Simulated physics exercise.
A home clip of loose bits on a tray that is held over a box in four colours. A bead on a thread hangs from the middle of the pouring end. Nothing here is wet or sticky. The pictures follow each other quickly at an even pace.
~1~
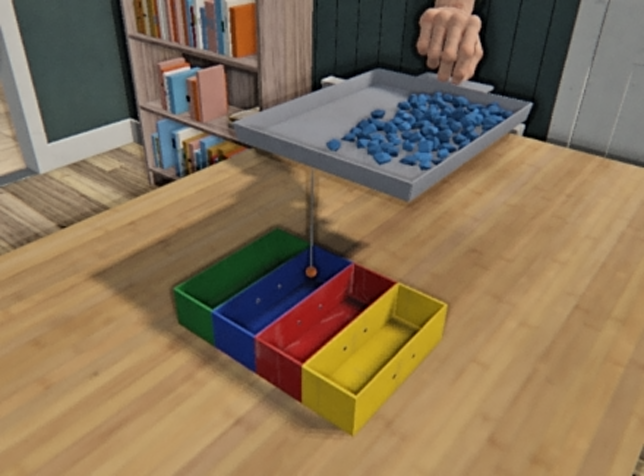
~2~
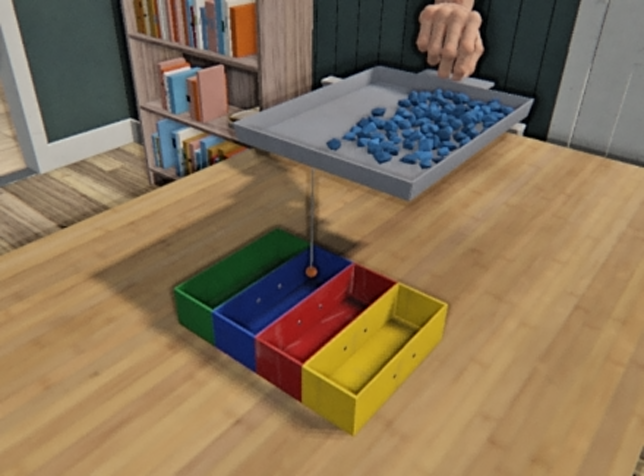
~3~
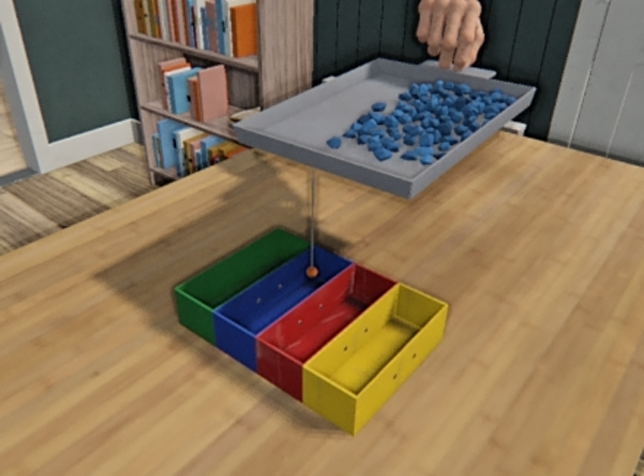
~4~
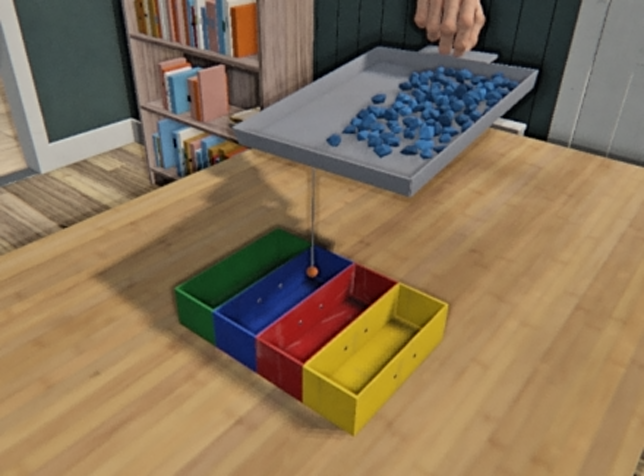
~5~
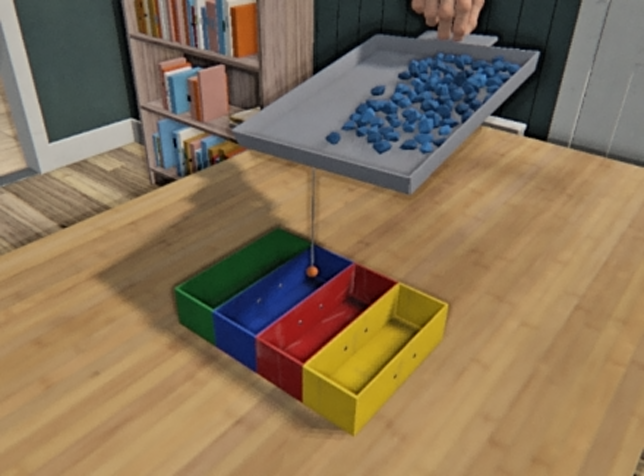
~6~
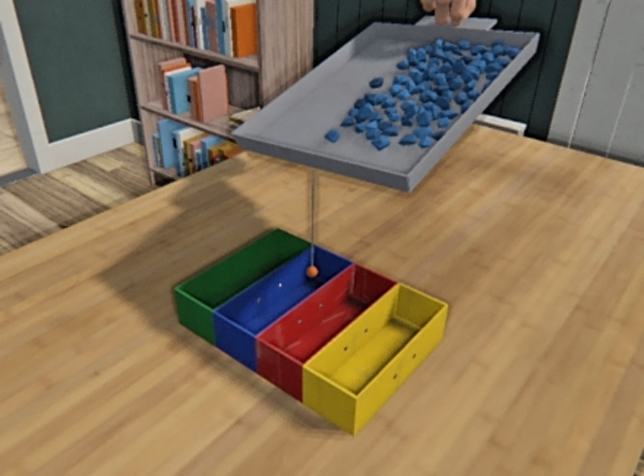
A hand raising the far end of a grey tray of blue stones above a green, blue, red and yellow box.
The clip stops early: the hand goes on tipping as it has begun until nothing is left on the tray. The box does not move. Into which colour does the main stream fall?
It favours the green compartment.
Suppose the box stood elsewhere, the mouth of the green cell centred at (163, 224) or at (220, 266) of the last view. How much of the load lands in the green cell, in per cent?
About 0 and 40 per cent.
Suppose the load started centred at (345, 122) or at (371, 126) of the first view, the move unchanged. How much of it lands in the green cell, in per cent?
Roughly 70 per cent, and 40 per cent.
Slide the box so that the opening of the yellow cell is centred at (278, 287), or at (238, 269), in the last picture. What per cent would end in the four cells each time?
In turn 90 and 60 in a hundred.
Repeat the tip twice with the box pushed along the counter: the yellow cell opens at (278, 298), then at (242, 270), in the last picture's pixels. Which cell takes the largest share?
First red, then the cell in yellow.
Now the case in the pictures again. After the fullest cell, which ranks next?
Second comes the blue one.
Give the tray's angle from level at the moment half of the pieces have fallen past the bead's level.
At about 95°.
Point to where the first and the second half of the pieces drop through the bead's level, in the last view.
First near (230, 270), later near (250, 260).
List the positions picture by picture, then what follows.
The first frame shows corners of the pouring end at (237, 122) and (411, 181), level; middle of the load at (442, 124), aquarium stones; bead on its thread at (311, 272); green cell at (195, 314); blue cell at (234, 339); red cell at (279, 366); yellow cell at (328, 397).
The second frame shows corners of the pouring end at (237, 123) and (411, 180), level; middle of the load at (443, 122).
The third frame shows corners of the pouring end at (237, 124) and (411, 179), tipped barely, lowest at the left corner; middle of the load at (444, 115).
The fourth frame shows corners of the pouring end at (237, 127) and (410, 177), tipped a little, lowest at the left corner; middle of the load at (444, 104).
The fifth frame shows corners of the pouring end at (236, 129) and (408, 175), tipped a little, lowest at the left corner; middle of the load at (444, 93).
The sixth frame shows corners of the pouring end at (235, 132) and (407, 174), tipped clearly, lowest at the left corner; middle of the load at (442, 83); green cell at (195, 314); blue cell at (235, 339); red cell at (279, 366); yellow cell at (329, 397).
Soon after the last picture, tray tipped steeply; nearly all on the tray; a small part falling or outside the box.
A little later, tray tipped past a quarter turn; about a third on the tray; about a quarter in the green cell; about a quarter in the blue cell; a stray few in the yellow cell; a stray few in the red cell; about a quarter falling or outside the box.
Later still, tray tipped past a quarter turn; about half in the green cell; about a quarter in the blue cell; a small part in the red cell; a stray few in the yellow cell; a small part falling or outside the box.
At rest, tray tipped past a quarter turn; about half in the green cell; about a quarter in the blue cell; a small part in the red cell; a stray few in the yellow cell; a small part outside the box.
